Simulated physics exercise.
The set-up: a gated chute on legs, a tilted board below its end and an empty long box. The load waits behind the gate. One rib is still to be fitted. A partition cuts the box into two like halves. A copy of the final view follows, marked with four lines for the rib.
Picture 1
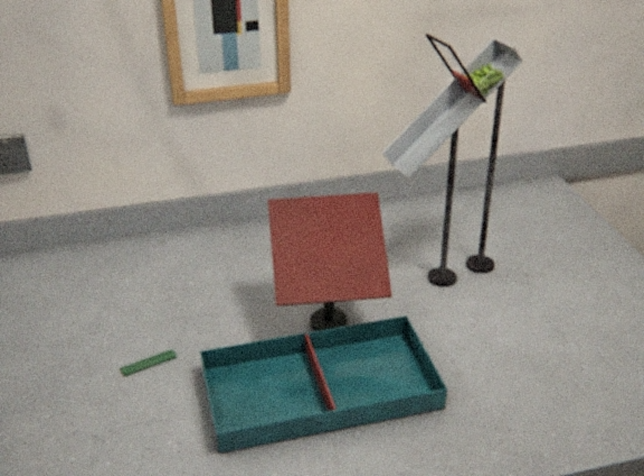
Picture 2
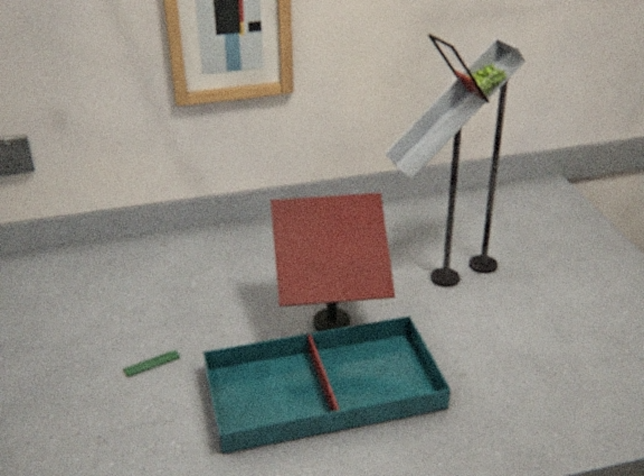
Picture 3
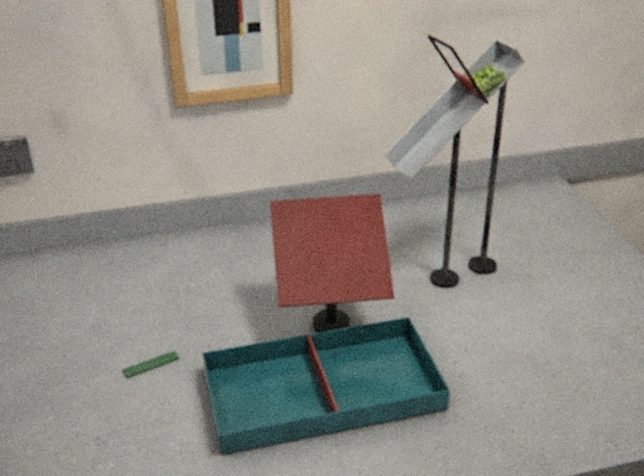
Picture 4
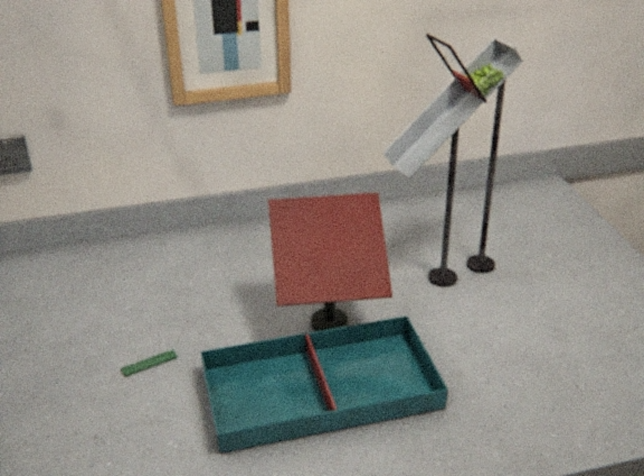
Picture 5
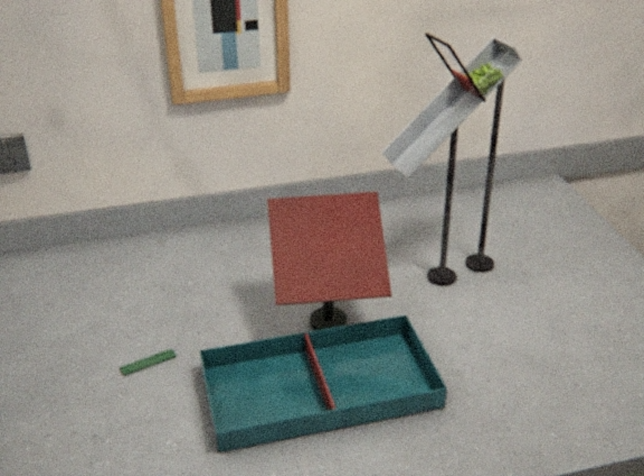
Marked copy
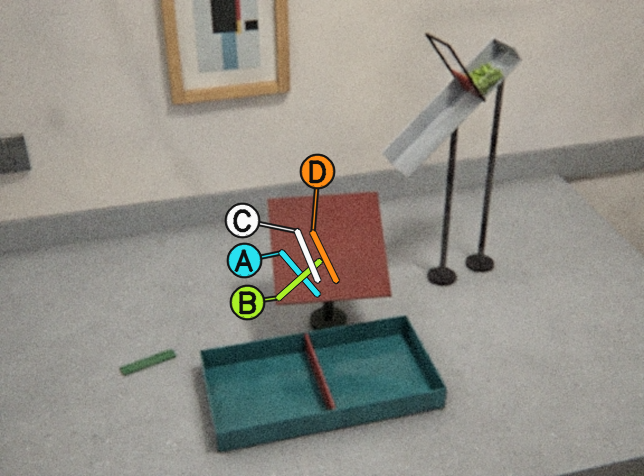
A pale grey tabletop against a cream wall, with part of a wood-framed picture above, is seen from slightly above. A grey chute on dark legs slopes down to the left at right, green pieces behind its dark-framed gate, with a tilted red board and a teal box split by a red divider near centre, and a green strip at left. Nothing on the table moves; only the view shakes slightly.
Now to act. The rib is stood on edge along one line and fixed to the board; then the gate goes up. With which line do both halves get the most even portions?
B works best here.
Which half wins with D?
More lands on the right.
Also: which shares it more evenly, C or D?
That would be C.
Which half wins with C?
More lands on the right.
On the marked copy, line A from (281, 252) to (317, 294); line B from (319, 261) to (278, 297); line C from (297, 231) to (317, 280); line D from (312, 232) to (336, 280).
With A, of what is caught, about a tenth in the left half, almost all in the right.
With B, of what is caught, roughly half in the left half, roughly half in the right.
With C, of what is caught, about a tenth in the left half, the larger part in the right.
With D, of what is caught, not one piece in the left half, every piece in the right.
